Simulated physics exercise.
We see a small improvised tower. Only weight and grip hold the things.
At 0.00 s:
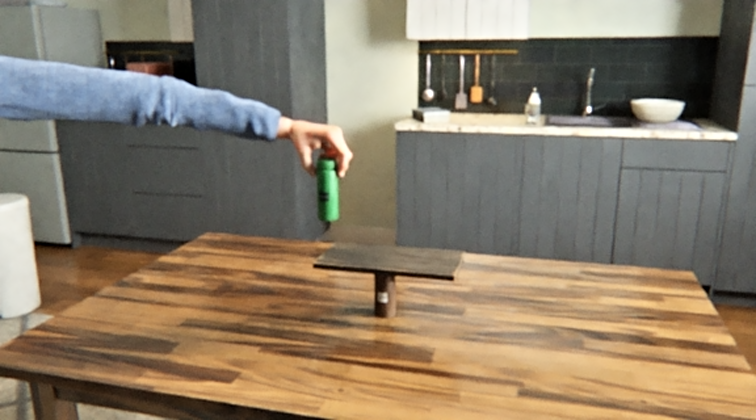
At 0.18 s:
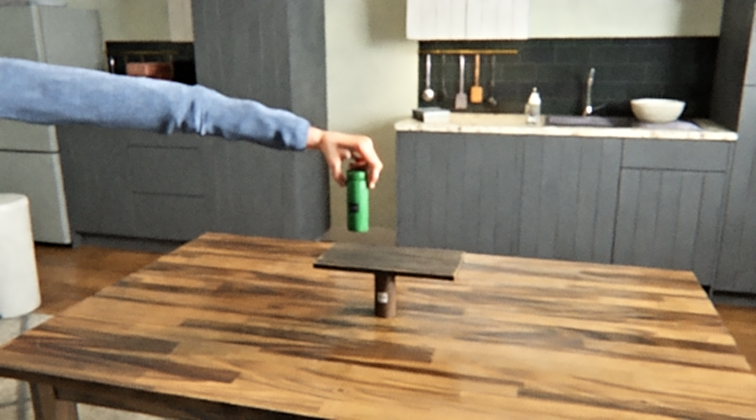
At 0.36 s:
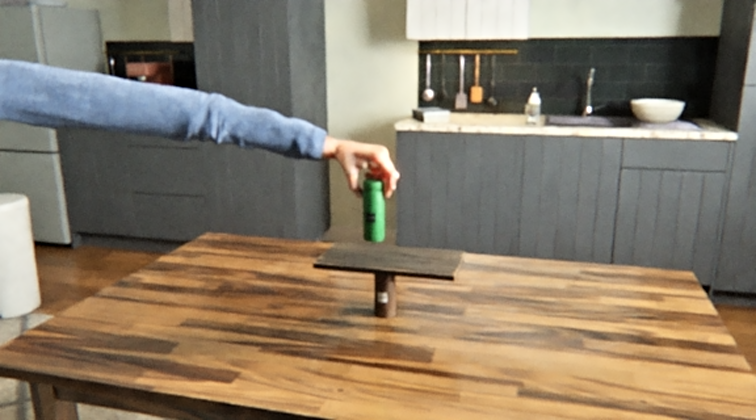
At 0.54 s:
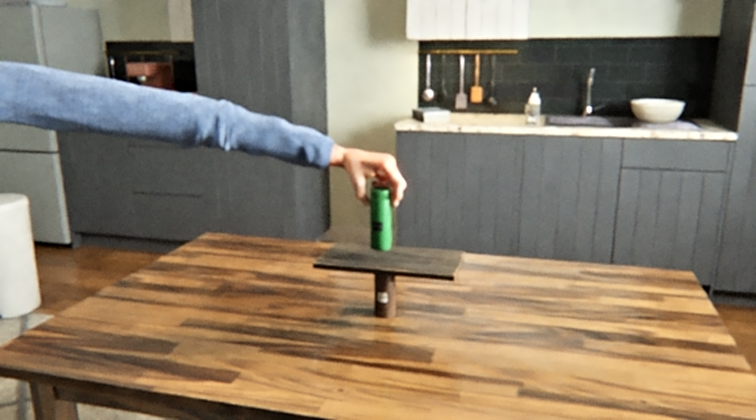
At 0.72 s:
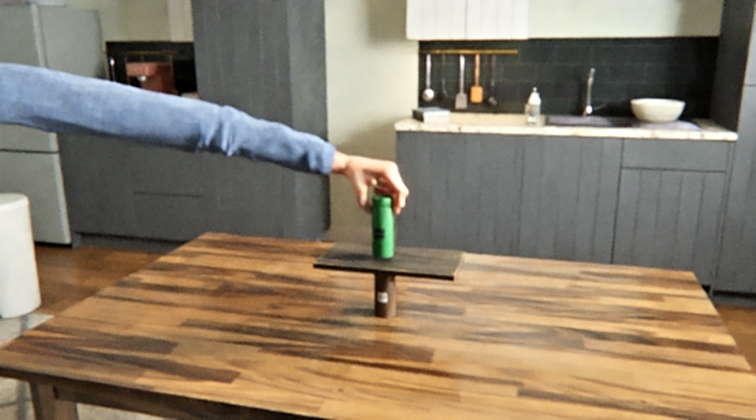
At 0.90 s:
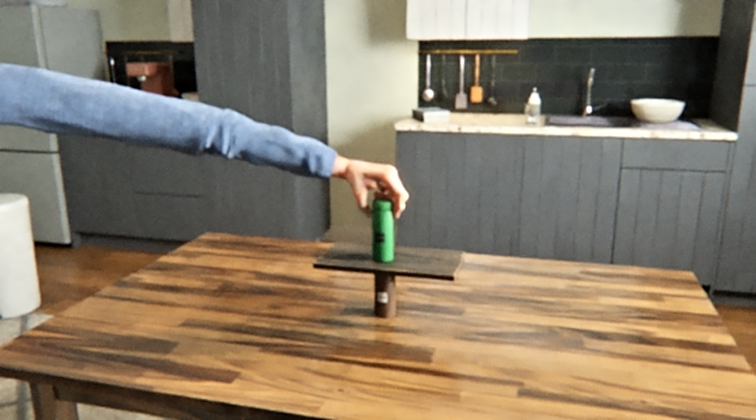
A hand in a blue sleeve carried a green shaker rightward and down over a small tower, then set it upright on the dark board atop a brown shaker, still holding its top.
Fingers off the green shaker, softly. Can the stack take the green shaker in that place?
As it turns out, it keeps its balance.
After 1.30 s, no change.
After 1.80 s, green shaker resting near (383, 230).
In the end (2.2 s), all 3 unmoved. At the end, from the last picture's camera, green shaker near (383, 230). The stack holds.
